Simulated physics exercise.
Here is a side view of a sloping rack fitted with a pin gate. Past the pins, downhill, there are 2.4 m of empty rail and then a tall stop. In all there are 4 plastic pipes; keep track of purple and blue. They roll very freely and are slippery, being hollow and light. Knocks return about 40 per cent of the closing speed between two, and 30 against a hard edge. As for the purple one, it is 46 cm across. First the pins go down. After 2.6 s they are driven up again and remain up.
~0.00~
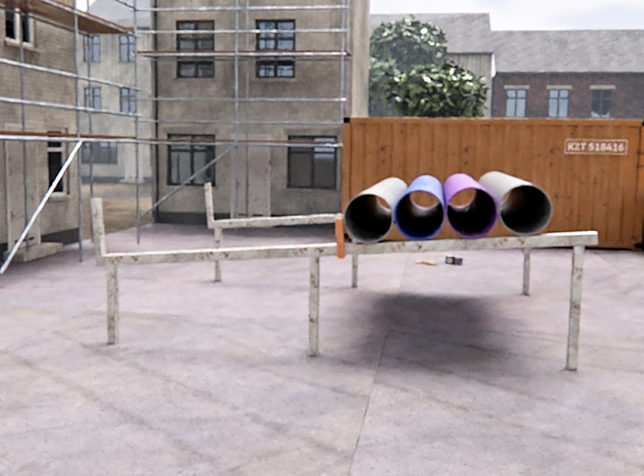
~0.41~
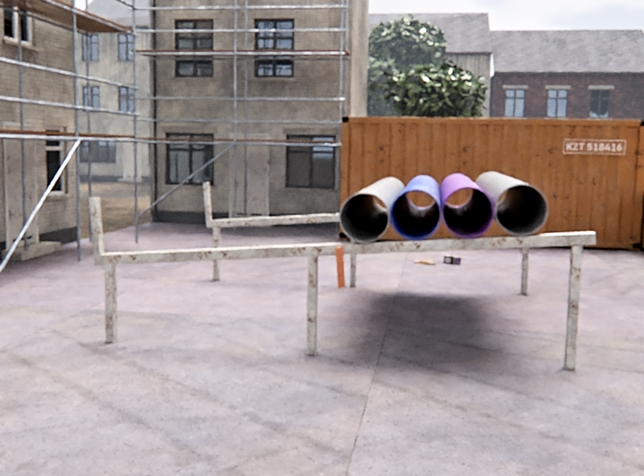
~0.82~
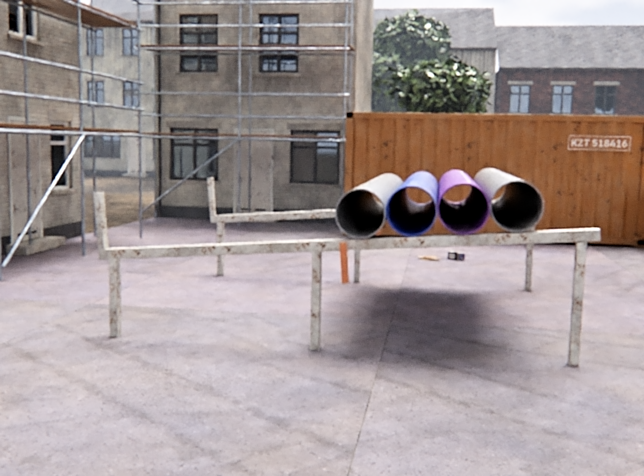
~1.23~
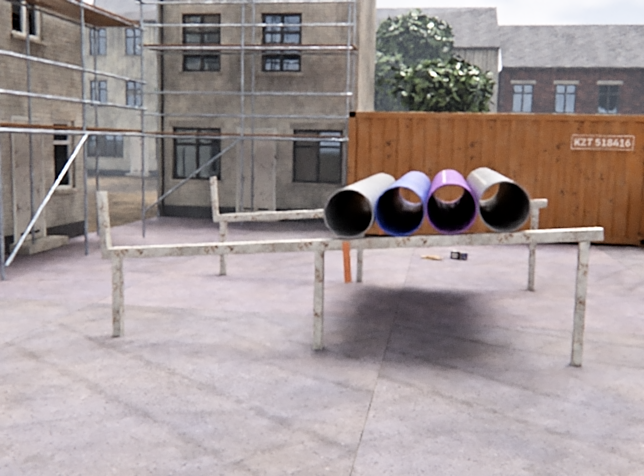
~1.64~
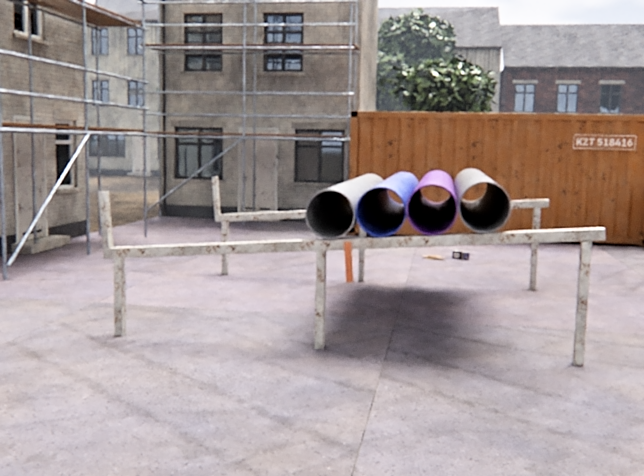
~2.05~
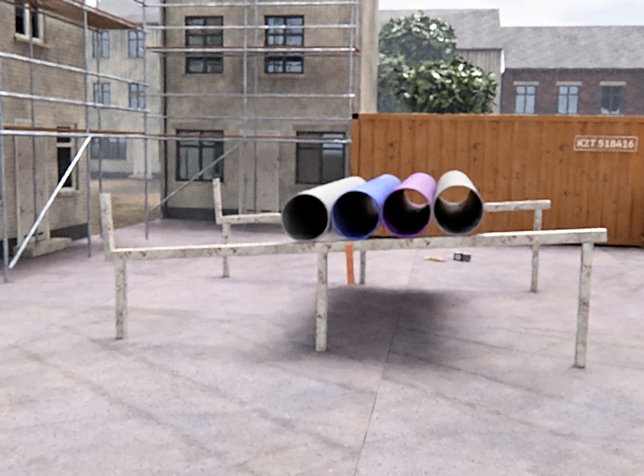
The clip opens on four pipes, blue and purple between two greyish ones, side by side on the right part of a rack in a paved yard. An orange piece beside them drops below the rail, and then the pipes roll left together, slowly at first, to around the rack's middle.
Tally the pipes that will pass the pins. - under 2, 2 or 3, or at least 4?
I would say 2 or 3.
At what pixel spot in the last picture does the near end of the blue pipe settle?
It ends up close to (176, 224).
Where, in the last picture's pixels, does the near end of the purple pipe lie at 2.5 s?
Roughly at (369, 215) in the last picture.
By 2.5 s, purple is on the rails, 20 cm above the pins, rolling left; blue is on the rails, 25 cm below the pins, rolling left; 2 through so far.
By 2.9 s, purple is in the air, 10 cm below the pins, rolling left; blue is on the rails, 60 cm below the pins, rolling left; 3 through so far.
Finally (4.2 s), purple is on the rails, 115 cm below the pins; blue is on the rails, 165 cm below the pins; 3 through so far.
